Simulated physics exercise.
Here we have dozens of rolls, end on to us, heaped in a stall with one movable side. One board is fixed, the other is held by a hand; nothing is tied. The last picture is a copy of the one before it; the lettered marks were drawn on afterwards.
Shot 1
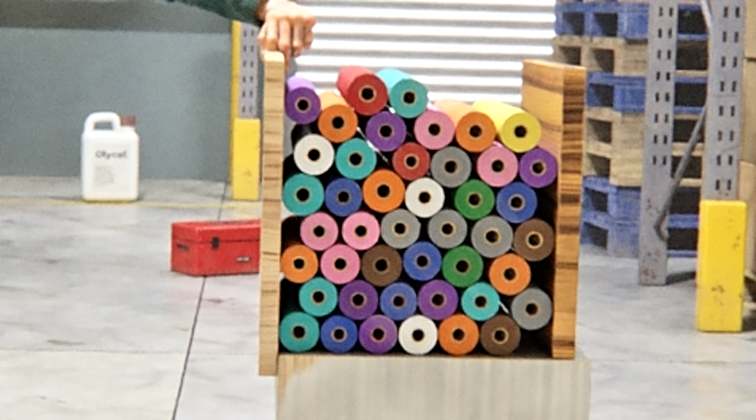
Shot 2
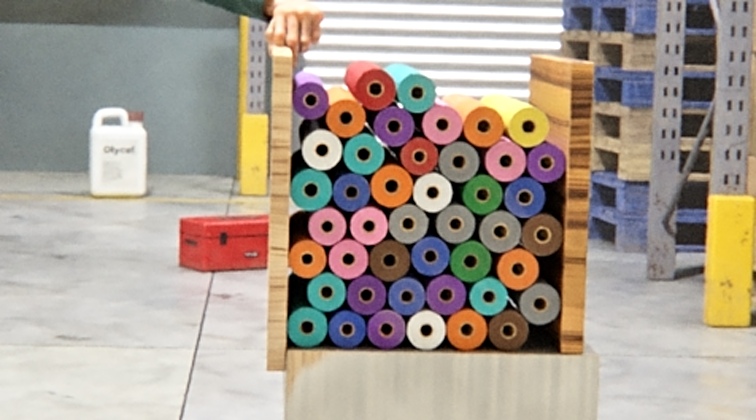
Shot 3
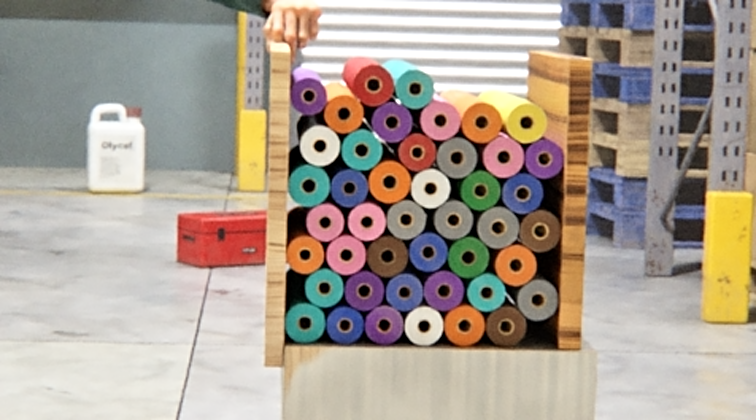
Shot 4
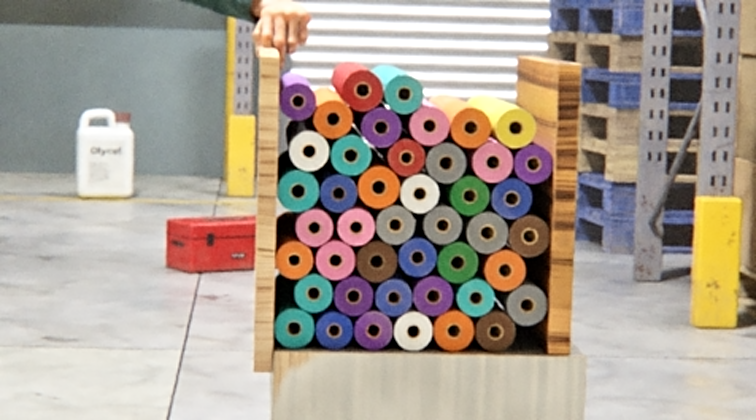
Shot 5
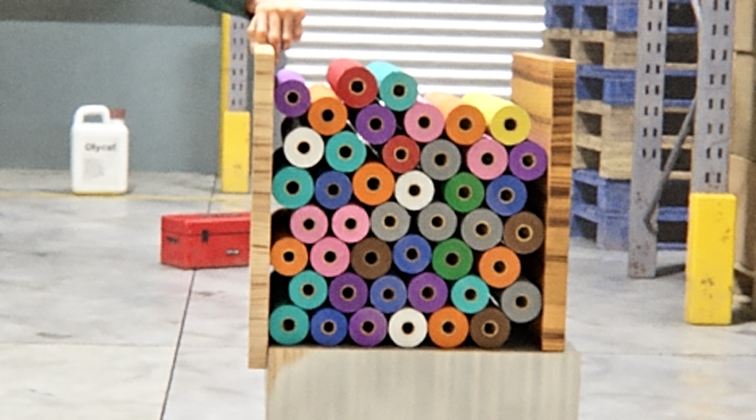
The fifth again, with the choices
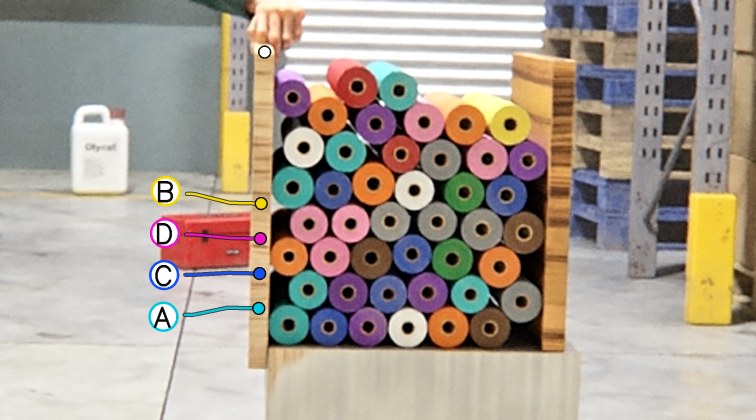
In a warehouse, a hand grips the top of the left wooden side board of a stall heaped with colourful rolls. The view shifts slightly right, then left, while the hand, boards and rolls show no clear movement.
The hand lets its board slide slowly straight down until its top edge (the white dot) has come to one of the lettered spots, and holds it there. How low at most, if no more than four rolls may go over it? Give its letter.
Mark B is as low as it can go.
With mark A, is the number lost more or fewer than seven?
At A, more than seven.
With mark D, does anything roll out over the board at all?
Yes.
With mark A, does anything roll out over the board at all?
Yes, at A.
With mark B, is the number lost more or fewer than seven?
Fewer than seven.
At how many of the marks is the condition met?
One of them.
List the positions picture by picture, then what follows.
A turquoise roll (298, 332); a blue roll (399, 301), in the first picture.
A blue roll (407, 297); an orange roll (307, 259), in the second picture.
A pink roll (367, 222); a turquoise roll (309, 186), in the third picture.
A turquoise roll (351, 155); an orange roll (470, 128), in the fourth picture.
A pink roll (424, 122); side board (260, 192); a turquoise roll (288, 324), in the fifth picture.
On the copy, A at (259, 309); B at (261, 203); C at (259, 273); D at (260, 238); the white dot at (264, 52).
On B. First, top of the board (273, 120).
Then, top of the board (271, 197).
Finally, top of the board (271, 203), one out over the board.
By contrast, A more than four out over the board; C more than four out over the board; D more than four out over the board.
